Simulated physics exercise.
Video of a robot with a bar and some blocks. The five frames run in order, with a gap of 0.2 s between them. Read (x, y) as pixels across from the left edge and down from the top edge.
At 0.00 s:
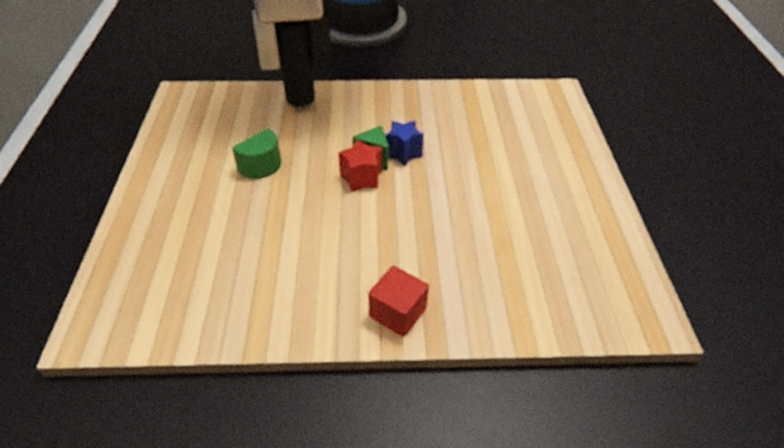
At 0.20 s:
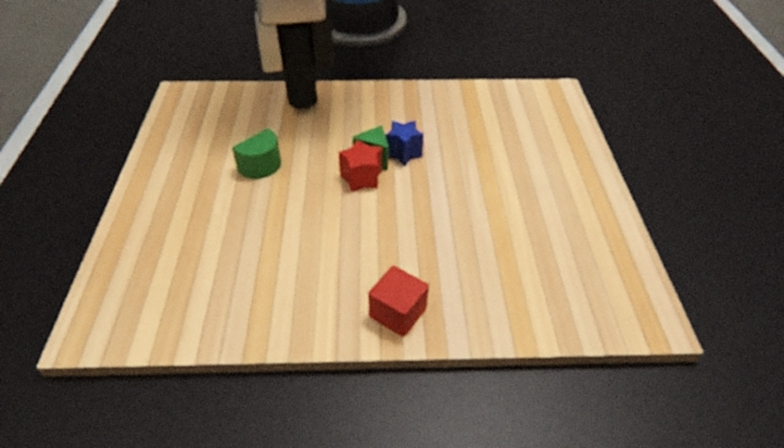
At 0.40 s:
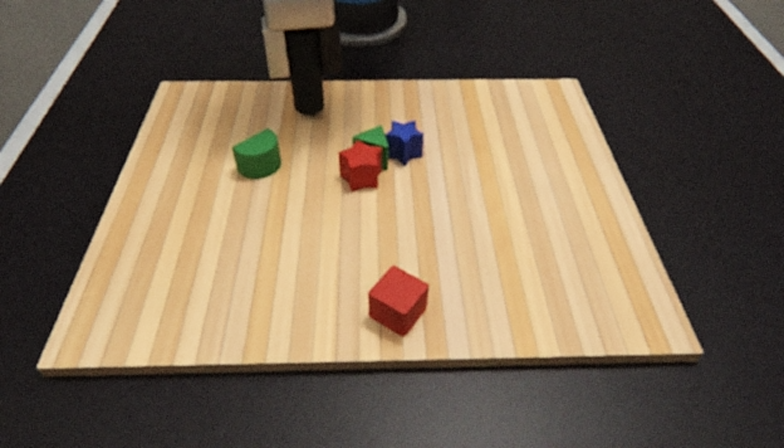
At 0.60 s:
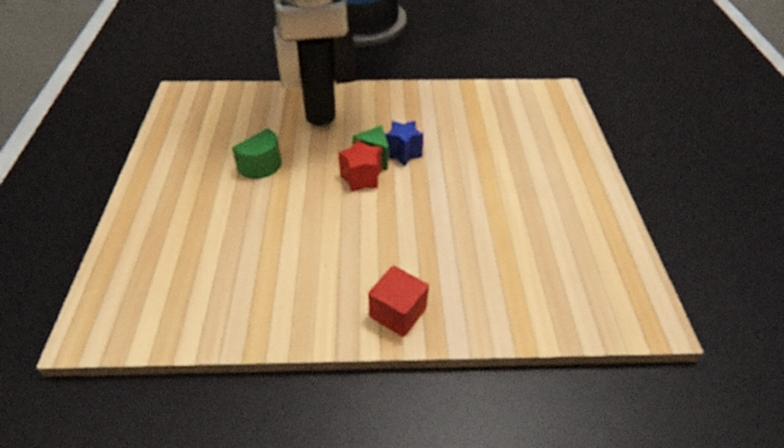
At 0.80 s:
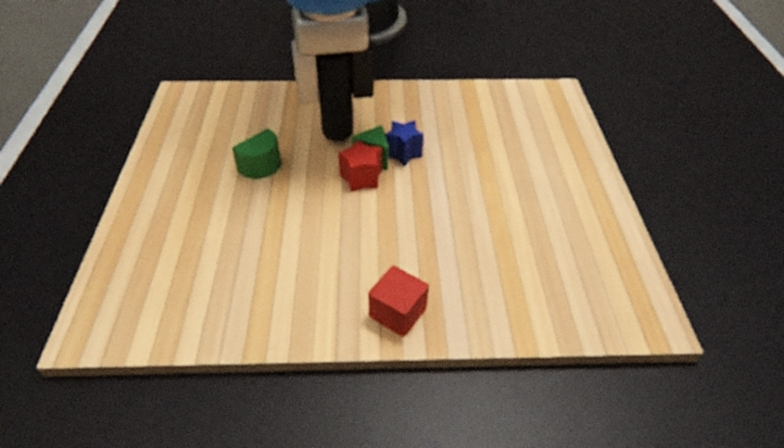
We see a robot arm's dark bar move slowly right and toward the viewer over a striped wooden board, nearing a cluster of red, green and blue blocks, while all the blocks, including a separate red cube, stay still.
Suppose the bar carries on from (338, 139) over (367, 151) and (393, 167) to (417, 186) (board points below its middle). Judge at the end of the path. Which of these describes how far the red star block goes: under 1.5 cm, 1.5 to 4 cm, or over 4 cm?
It moves only a bit, under 1.5 cm.
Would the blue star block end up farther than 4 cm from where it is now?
Going by the path, no.
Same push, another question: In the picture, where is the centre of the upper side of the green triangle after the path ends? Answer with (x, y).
I'd say the green triangle ends with its top centre at (436, 180).
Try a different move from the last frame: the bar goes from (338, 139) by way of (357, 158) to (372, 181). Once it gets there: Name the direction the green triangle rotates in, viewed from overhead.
Top view: Counterclockwise.
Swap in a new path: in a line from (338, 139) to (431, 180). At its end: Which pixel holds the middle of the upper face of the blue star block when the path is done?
At roughly (442, 134).
The first path, step by step. One third of the way, bar (368, 145); red star block (361, 156); green triangle (385, 143); blue star block (411, 130), turned 25° anticlockwise.
Two thirds of the way, bar (393, 160); red star block (362, 158), turned 20° clockwise; green triangle (410, 160), turned 10° clockwise; blue star block (427, 133), turned 80° anticlockwise.
At the end, bar (417, 179); green D-shaped block unmoved; red star block (362, 158), turned 20° clockwise; green triangle (436, 180); blue star block (429, 134), turned 90° anticlockwise.
